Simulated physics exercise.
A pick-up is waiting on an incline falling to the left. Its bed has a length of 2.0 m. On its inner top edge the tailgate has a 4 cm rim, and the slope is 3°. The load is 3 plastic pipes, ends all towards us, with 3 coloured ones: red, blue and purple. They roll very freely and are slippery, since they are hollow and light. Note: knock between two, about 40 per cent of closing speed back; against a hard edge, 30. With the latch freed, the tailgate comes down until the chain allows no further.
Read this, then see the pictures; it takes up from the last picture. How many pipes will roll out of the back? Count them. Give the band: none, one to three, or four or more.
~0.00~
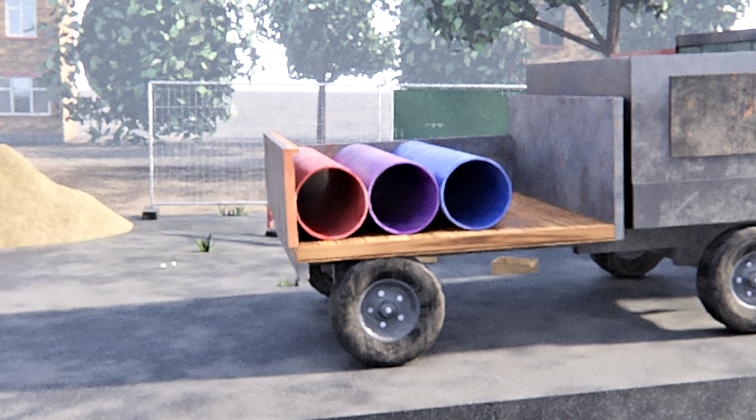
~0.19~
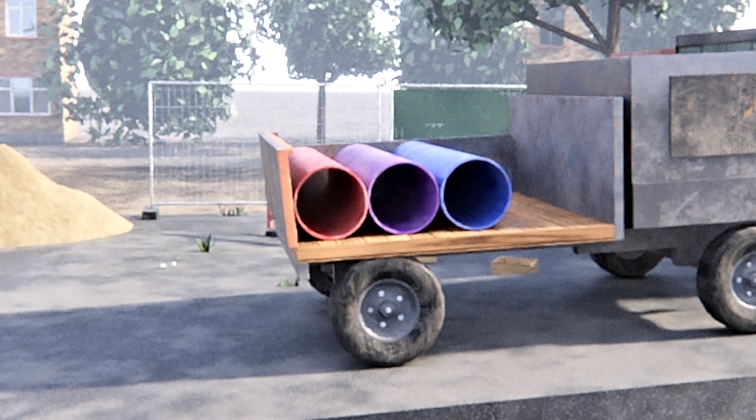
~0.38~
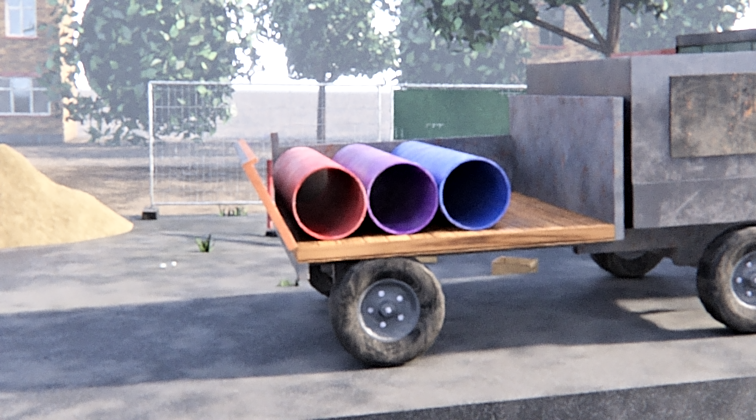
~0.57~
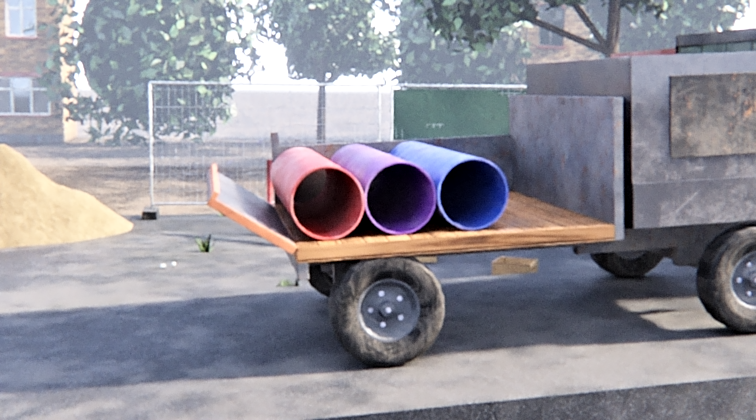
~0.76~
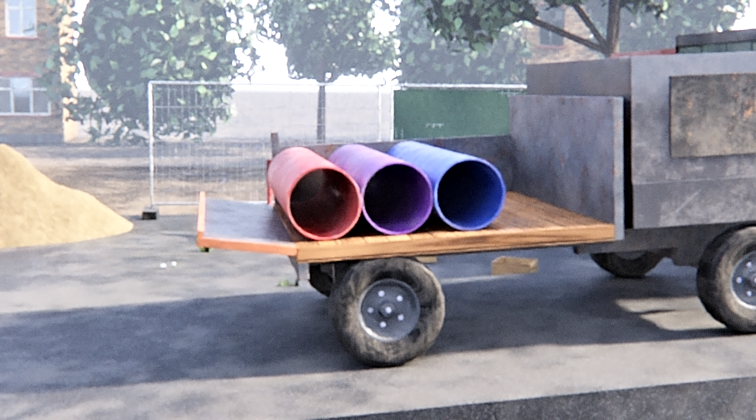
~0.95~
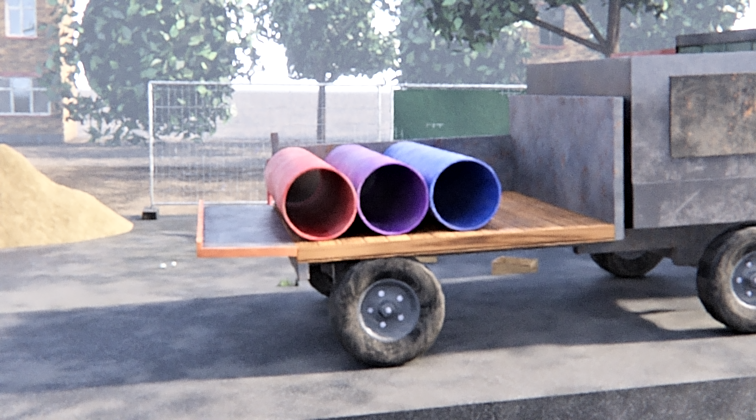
The band is none.
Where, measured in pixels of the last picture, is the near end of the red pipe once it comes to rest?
I'd say somewhere close to (226, 206).
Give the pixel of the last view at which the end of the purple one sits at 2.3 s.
Position: About (336, 203).
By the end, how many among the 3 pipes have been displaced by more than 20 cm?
The count is 3.
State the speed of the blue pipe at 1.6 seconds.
Estimate: Some 0.3 m/s.
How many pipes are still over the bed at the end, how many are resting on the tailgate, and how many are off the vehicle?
The numbers run 2, 1, 0 in that sequence.
Then, 1.6 s in, red is on the bed, 5 cm short of the hinge, rolling left; blue is on the bed, 95 cm short of the hinge, rolling left; purple is on the bed, 50 cm short of the hinge, rolling left; 0 gone off the back.
Then, 2.3 s in, red is on the gate, 20 cm past the hinge, rolling left; blue is on the bed, 75 cm short of the hinge, rolling left; purple is on the bed, 25 cm short of the hinge, rolling left; 0 gone off the back.
Then, 3.2 s in, red is on the gate, 45 cm past the hinge; blue is on the bed, 50 cm short of the hinge; purple is on the bed, 5 cm short of the hinge; 0 gone off the back.
In the end (4.1 s), red is on the gate, 40 cm past the hinge; blue is on the bed, 50 cm short of the hinge; purple is on the bed, 5 cm short of the hinge; 0 gone off the back.
